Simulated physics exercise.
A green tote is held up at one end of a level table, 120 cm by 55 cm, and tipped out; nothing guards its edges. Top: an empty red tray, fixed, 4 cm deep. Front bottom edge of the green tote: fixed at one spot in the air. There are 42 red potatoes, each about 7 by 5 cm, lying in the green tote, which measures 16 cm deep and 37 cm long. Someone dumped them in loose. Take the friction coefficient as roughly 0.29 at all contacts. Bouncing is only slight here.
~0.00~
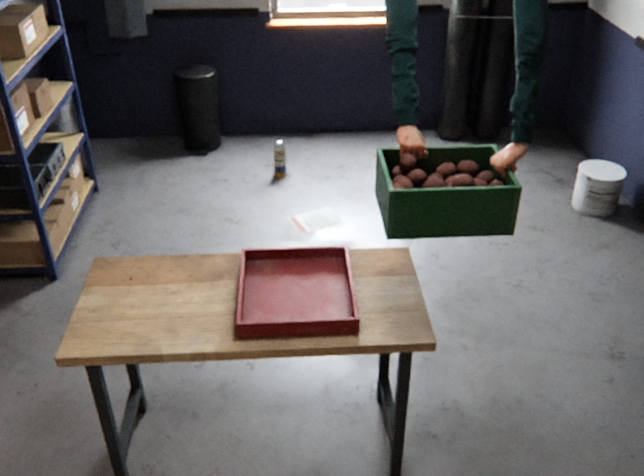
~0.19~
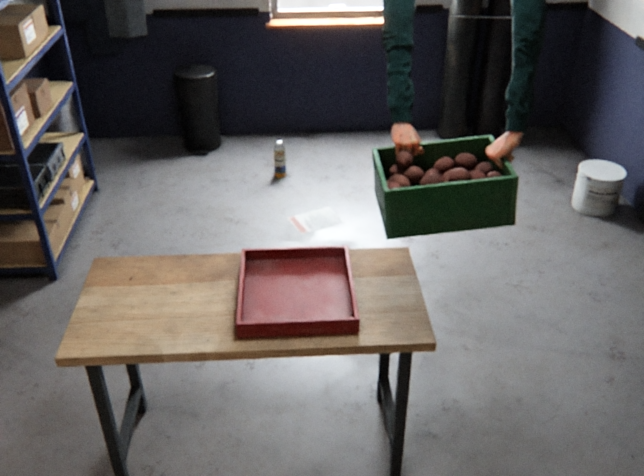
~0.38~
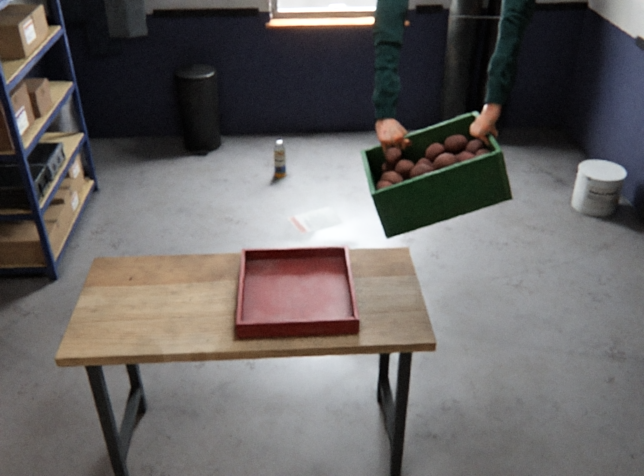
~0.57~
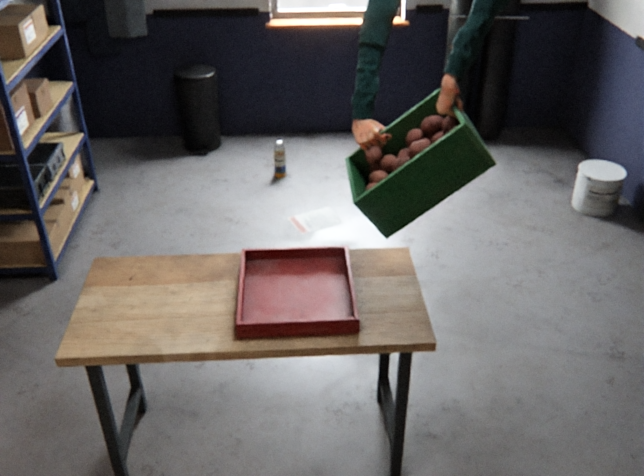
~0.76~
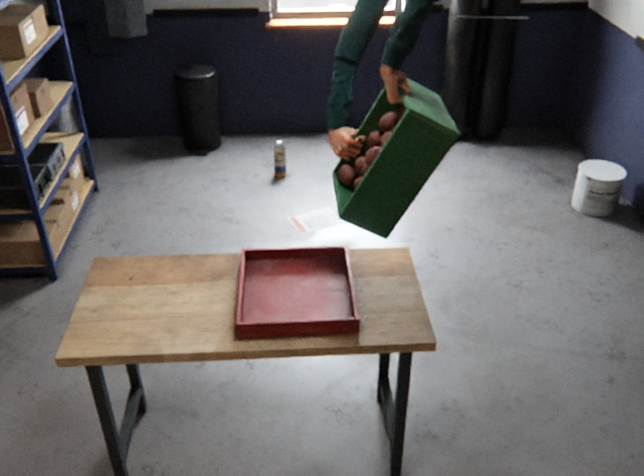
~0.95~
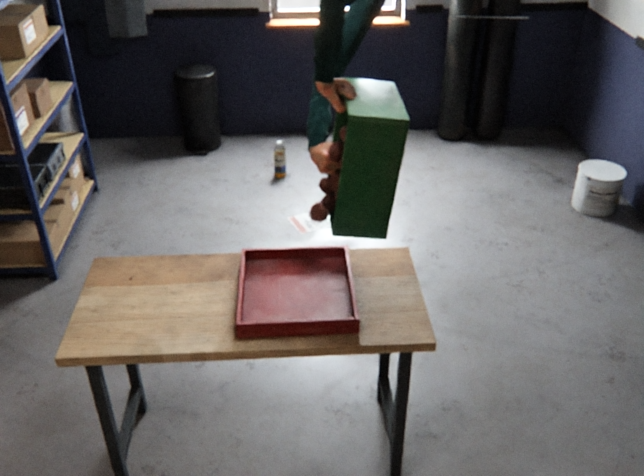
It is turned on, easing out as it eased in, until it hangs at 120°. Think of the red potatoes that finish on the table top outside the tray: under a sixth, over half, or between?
Expect fewer than one in six of the load on the table top outside the tray.
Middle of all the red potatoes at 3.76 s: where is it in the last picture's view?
Around (276, 290).
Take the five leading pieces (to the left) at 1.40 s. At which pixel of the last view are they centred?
Their mean place is near (243, 288).
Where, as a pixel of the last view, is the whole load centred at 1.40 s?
I'd put it close to (293, 254).
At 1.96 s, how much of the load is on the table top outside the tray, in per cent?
Roughly 15 percent.
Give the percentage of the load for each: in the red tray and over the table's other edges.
Around 75 per cent and 5 per cent, in that order.
After 1.40 s, tilt 118°; 9 still in the green tote, 13 in the red tray, 4 on the table top outside the tray and 16 in the air.
After 1.96 s, tilt 120°; 32 in the red tray, 7 on the table top outside the tray, 1 over the left end of the table and 2 over the table's other edges.
After 2.75 s, tilt 120°; 32 in the red tray, 4 on the table top outside the tray, 3 over the left end of the table and 3 over the table's other edges.
When it is over (at 3.76 s), 32 in the red tray, 3 on the table top outside the tray, 4 over the left end of the table and 3 over the table's other edges. Asked share, 3 of 42, 7 per cent.
